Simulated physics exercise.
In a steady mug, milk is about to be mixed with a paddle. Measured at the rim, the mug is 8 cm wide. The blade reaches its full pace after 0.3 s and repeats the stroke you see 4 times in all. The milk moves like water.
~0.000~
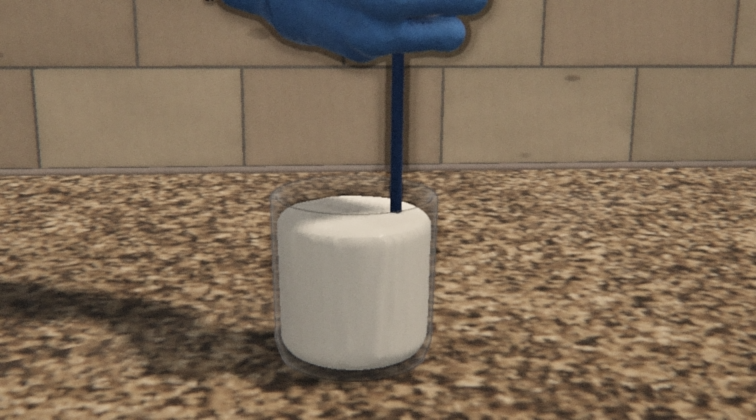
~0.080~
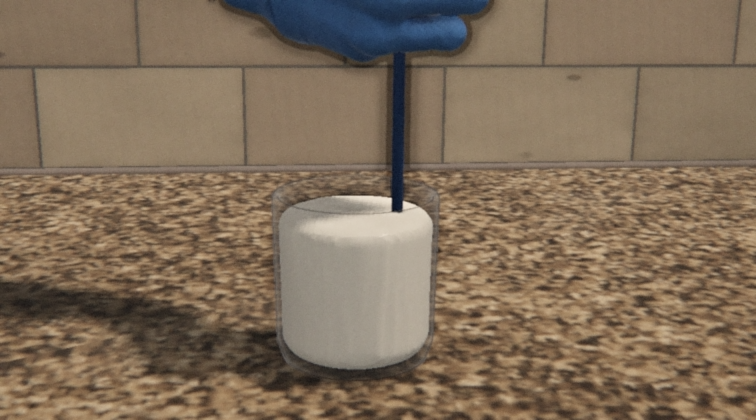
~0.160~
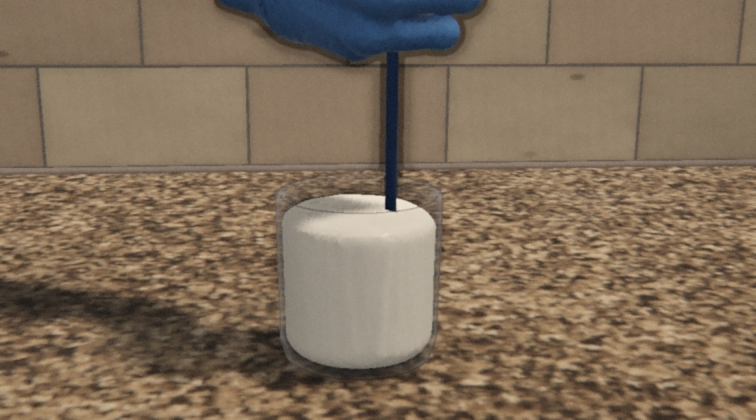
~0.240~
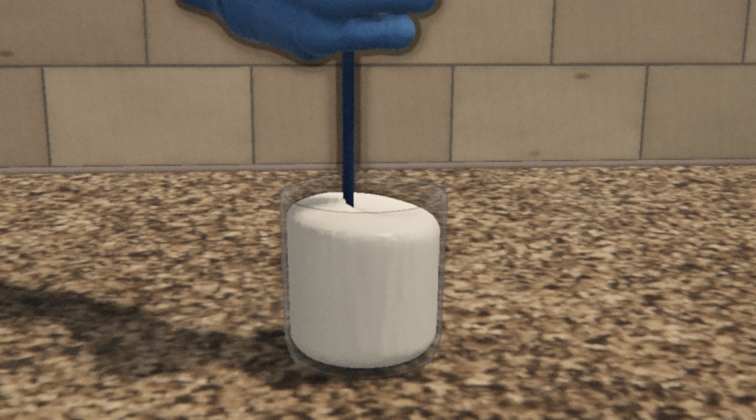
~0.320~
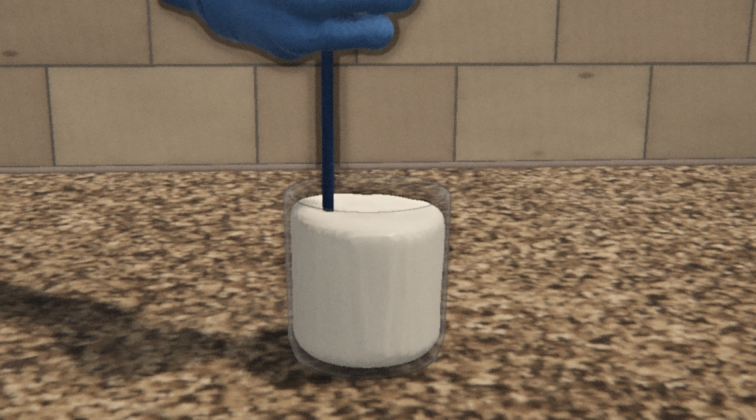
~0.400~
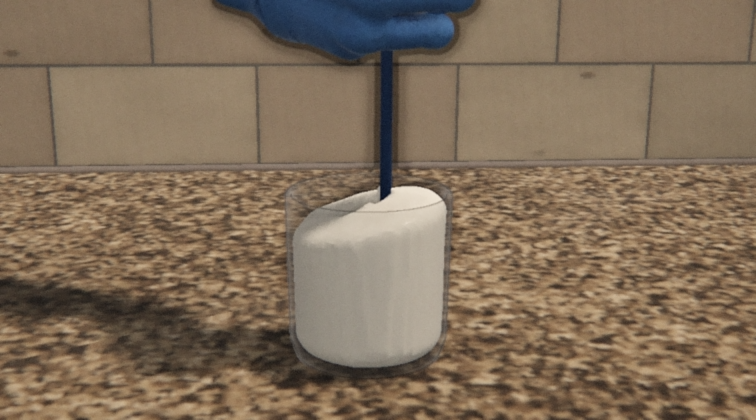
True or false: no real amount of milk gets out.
False.
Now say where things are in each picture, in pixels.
In the first frame, the stem is at (398, 90); the milk meets the walls at (278, 216) and (430, 215); the rim runs from (273, 200) to (434, 197).
In the second frame, the stem is at (399, 90); the milk meets the walls at (279, 216) and (431, 213).
In the third frame, the stem is at (392, 89); the milk meets the walls at (282, 215) and (435, 216).
In the fourth frame, the stem is at (348, 89); the milk meets the walls at (287, 209) and (439, 217).
In the fifth frame, the stem is at (327, 88); the milk meets the walls at (290, 206) and (442, 211).
In the sixth frame, the stem is at (387, 88); the milk meets the walls at (292, 226) and (446, 196).
By 0.69 s 0 ml is over the rim.
By 0.98 s 4 ml is over the rim.
By 1.26 s 9 ml is over the rim.
By 1.55 s 11 ml is over the rim.
At rest 11 ml is over the rim.
